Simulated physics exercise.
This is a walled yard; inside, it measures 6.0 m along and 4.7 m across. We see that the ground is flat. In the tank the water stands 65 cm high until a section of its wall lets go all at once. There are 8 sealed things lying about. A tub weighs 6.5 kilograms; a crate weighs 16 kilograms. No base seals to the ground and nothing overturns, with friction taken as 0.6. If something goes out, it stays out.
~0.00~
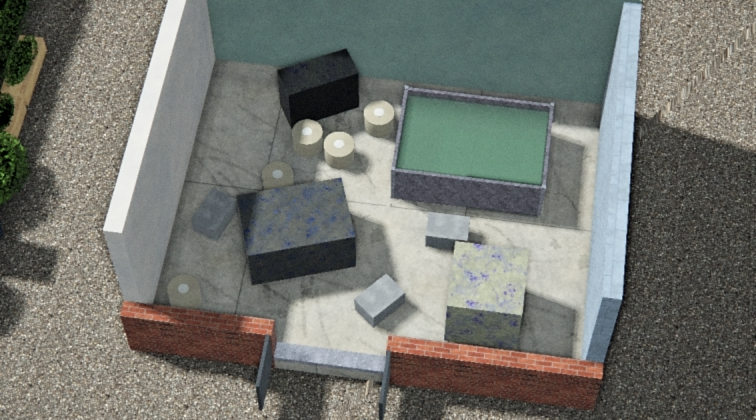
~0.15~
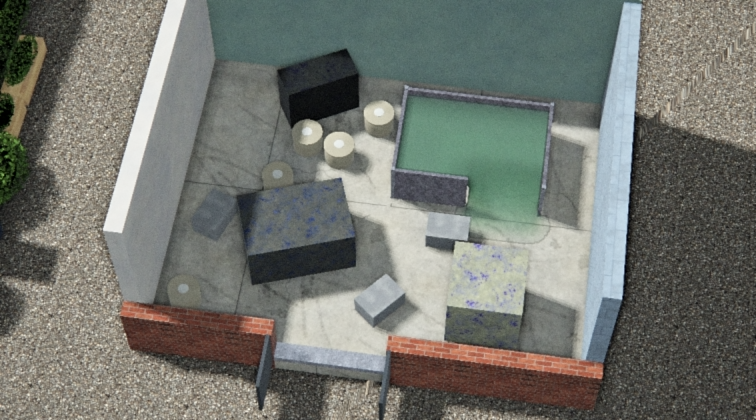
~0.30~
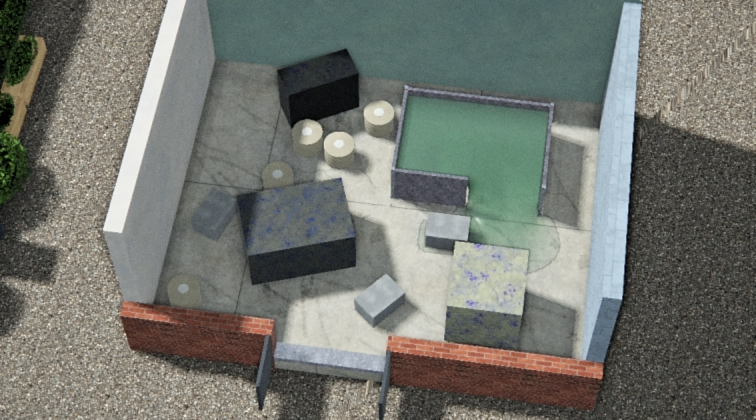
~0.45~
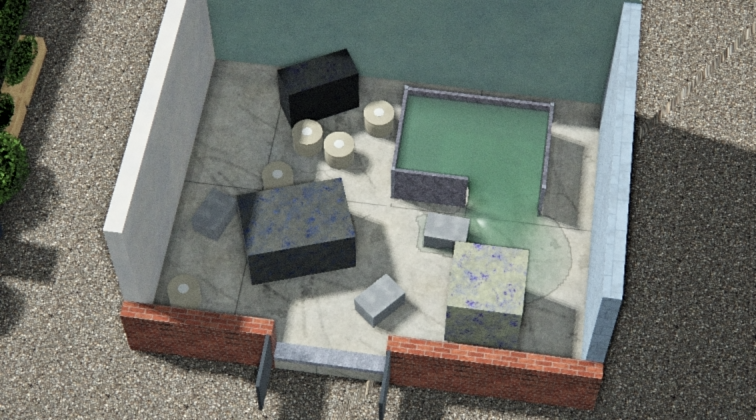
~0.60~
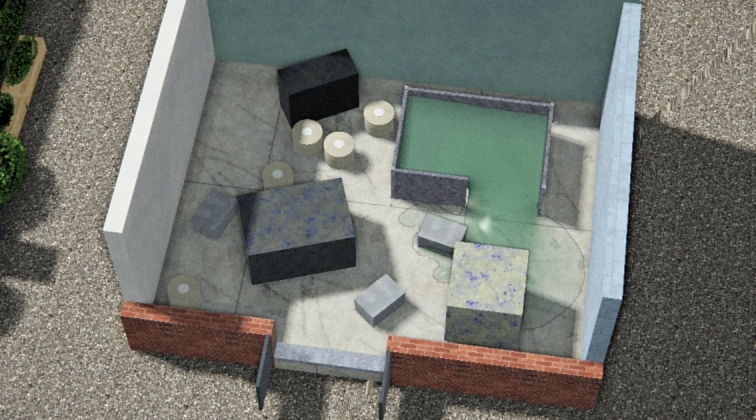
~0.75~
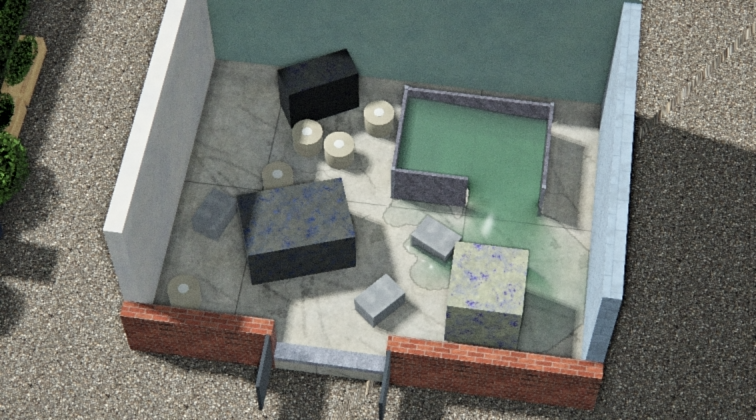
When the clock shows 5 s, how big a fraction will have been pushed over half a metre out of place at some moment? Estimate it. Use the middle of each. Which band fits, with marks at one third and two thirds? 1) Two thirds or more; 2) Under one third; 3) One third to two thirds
The answer is 3.
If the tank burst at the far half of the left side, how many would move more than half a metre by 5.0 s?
In that case the number is 6.
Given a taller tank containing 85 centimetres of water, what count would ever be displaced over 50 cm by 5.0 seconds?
7.
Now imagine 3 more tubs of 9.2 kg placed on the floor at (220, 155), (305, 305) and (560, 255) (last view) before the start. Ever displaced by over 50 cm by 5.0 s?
Well, in turn they are below that, above that and above that.
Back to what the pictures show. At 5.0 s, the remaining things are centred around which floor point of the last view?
Roughly at (283, 182).
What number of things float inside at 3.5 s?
Total: 3.
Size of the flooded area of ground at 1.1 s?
At that time the wet patch spans about 8.0 m2.
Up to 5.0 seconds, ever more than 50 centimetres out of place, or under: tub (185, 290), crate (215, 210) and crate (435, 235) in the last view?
First exceeding it, second falling below it, third exceeding it.
After 1.1 s 0 of 8 are over 50 cm from their spots; 0 afloat.
After 2.2 s 1 of 8 are over 50 cm from their spots; 0 afloat.
After 3.5 s 3 of 8 are over 50 cm from their spots; 3 afloat.
After 5.0 s 5 of 8 are over 50 cm from their spots, and 5 have been at some point; 4 afloat.
